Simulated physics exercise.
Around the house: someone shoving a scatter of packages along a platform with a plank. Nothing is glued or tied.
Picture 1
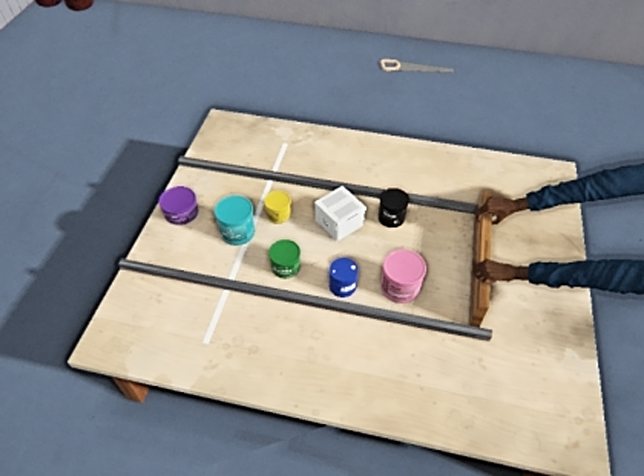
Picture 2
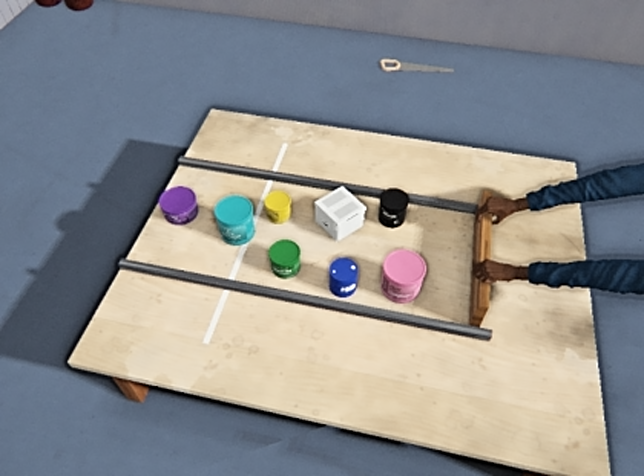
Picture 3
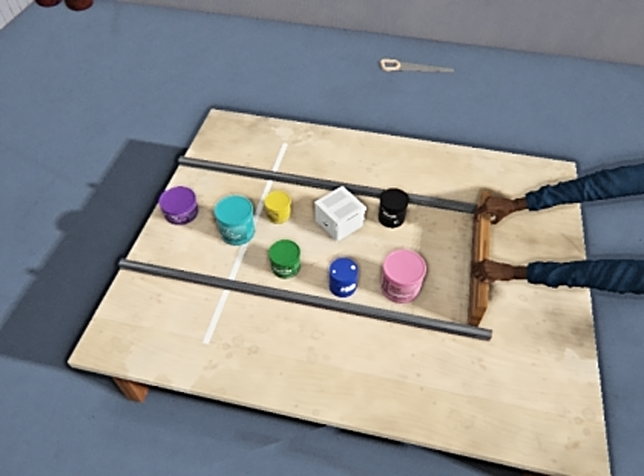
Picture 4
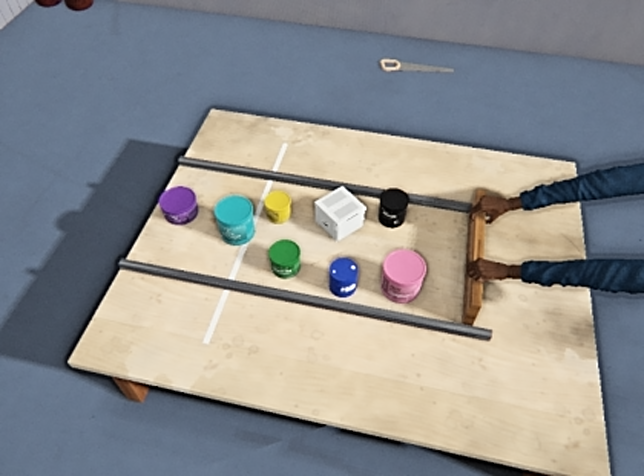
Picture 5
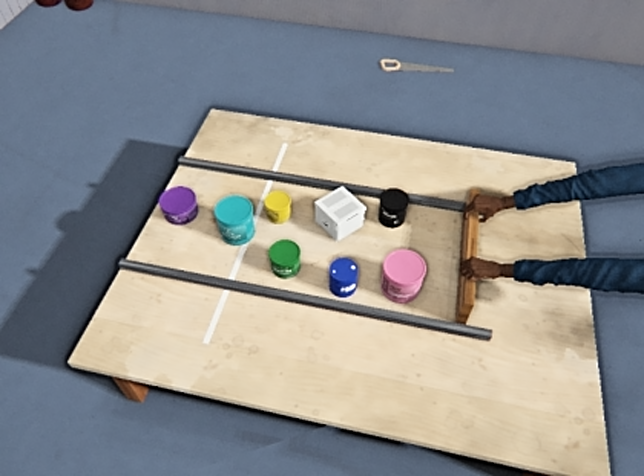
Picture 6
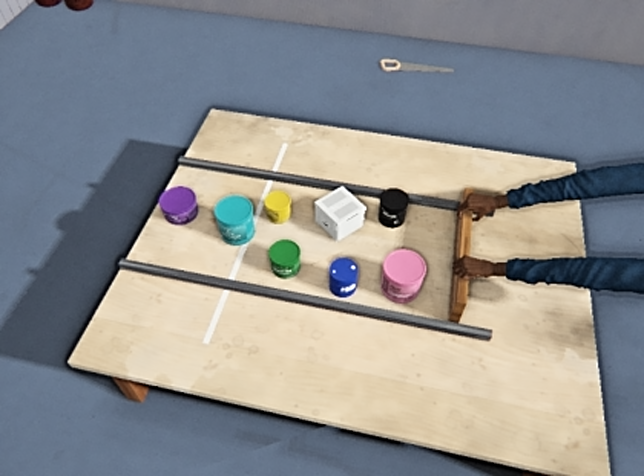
On a wooden tabletop, two hands slid a plank slightly to the left between two rails, toward a scatter of colourful pails and a white box, which all stayed still around a pale strip of tape.
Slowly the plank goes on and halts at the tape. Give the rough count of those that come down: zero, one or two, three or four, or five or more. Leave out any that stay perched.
Outcome: The number that fall off is zero.
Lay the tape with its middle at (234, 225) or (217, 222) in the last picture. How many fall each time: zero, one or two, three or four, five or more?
One after another: No fall at all; 1 or 2.
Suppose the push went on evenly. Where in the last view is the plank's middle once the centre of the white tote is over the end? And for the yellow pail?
At (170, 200) for the white tote; at (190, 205) for the yellow pail.
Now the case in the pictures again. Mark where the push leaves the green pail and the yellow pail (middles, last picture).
About (191, 238), and the other about (219, 189).
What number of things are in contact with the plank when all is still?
3 of them.
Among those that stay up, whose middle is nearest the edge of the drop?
Foremost is the purple pail.
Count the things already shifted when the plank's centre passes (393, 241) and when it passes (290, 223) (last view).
3 and 7.
Soon after, none off yet; purple pail at rest near (179, 206); turquoise pail at rest near (236, 221); yellow pail at rest near (278, 208).
At rest, the number that fall off is zero.
